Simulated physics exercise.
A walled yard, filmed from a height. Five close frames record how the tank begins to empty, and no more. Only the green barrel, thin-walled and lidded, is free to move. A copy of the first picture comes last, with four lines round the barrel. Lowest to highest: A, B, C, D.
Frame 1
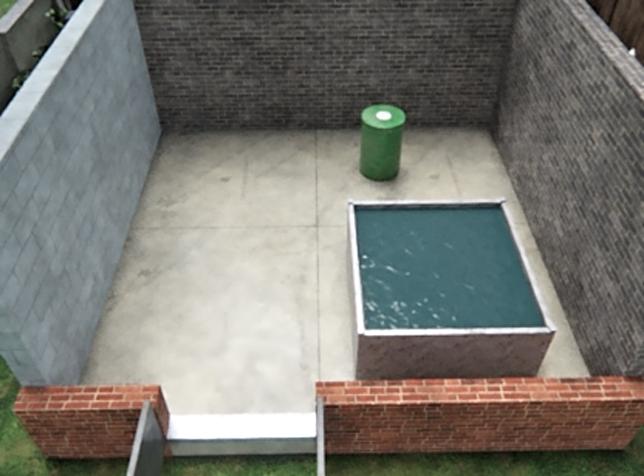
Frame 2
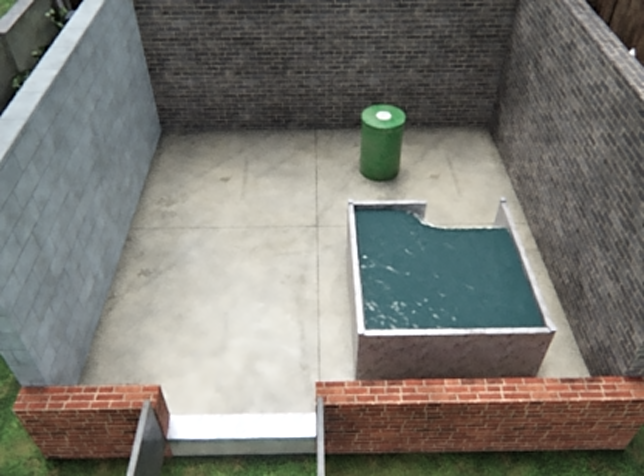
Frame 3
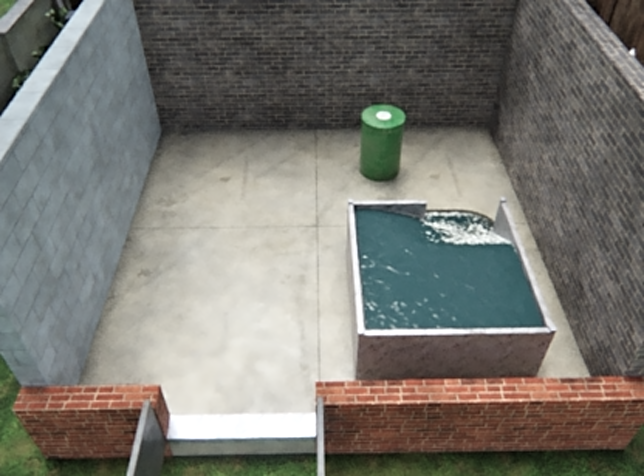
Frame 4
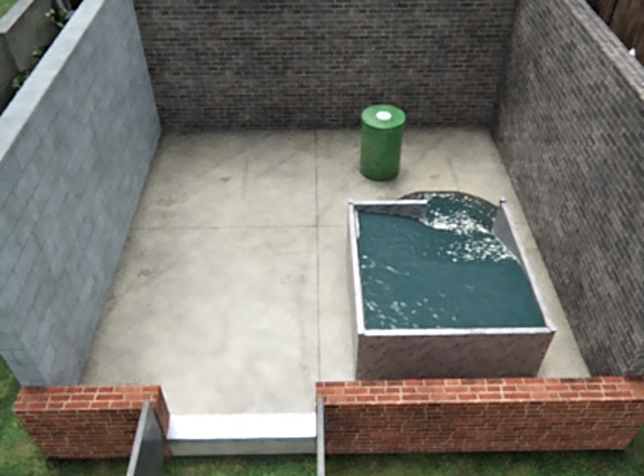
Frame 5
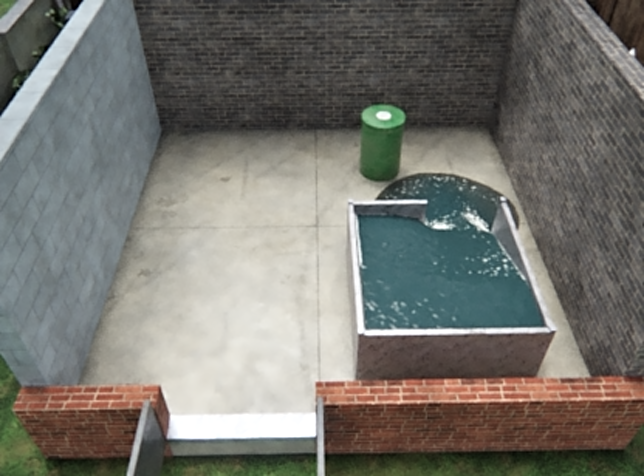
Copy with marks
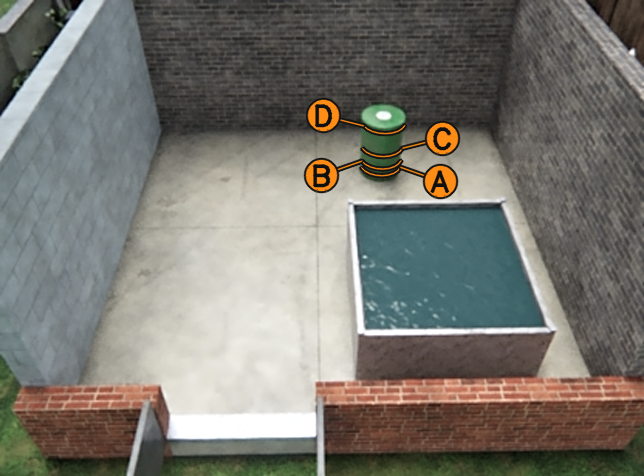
In a walled yard with a concrete floor, a green barrel stands behind a square tank full of water. A gap opens in the tank's back wall near the right corner, and water pours through it, spreading in a rounded pool toward the barrel, which stays still.
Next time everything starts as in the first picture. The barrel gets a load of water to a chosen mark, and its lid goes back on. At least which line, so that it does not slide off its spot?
It is C.
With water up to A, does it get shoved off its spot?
Yes, it does.
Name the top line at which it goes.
That would be B.
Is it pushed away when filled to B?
Yes, that goes wrong.
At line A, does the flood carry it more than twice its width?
Yes.
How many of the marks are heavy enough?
Two of them.
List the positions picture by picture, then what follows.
Lid of the green barrel at (384, 116); tank full, its middle at (439, 265); open gate at (238, 386).
Water covers 2 % of the ground, mostly out of sight from here.
Water covers 4 % of the ground, mostly out of sight from here.
Water covers 6 % of the ground, mostly out of sight from here.
Lid of the green barrel at (384, 116); water covers 10 % of the ground and is seen nearest the barrel at (405, 183).
On the marked copy, A at (382, 175); B at (382, 169); C at (383, 156); D at (385, 133); from the bottom up A, B, C, D.
With A, it is pushed about 6 times its own width away.
With B, it is pushed about twice its own width away.
With C, it does not move.
With D, it does not move.
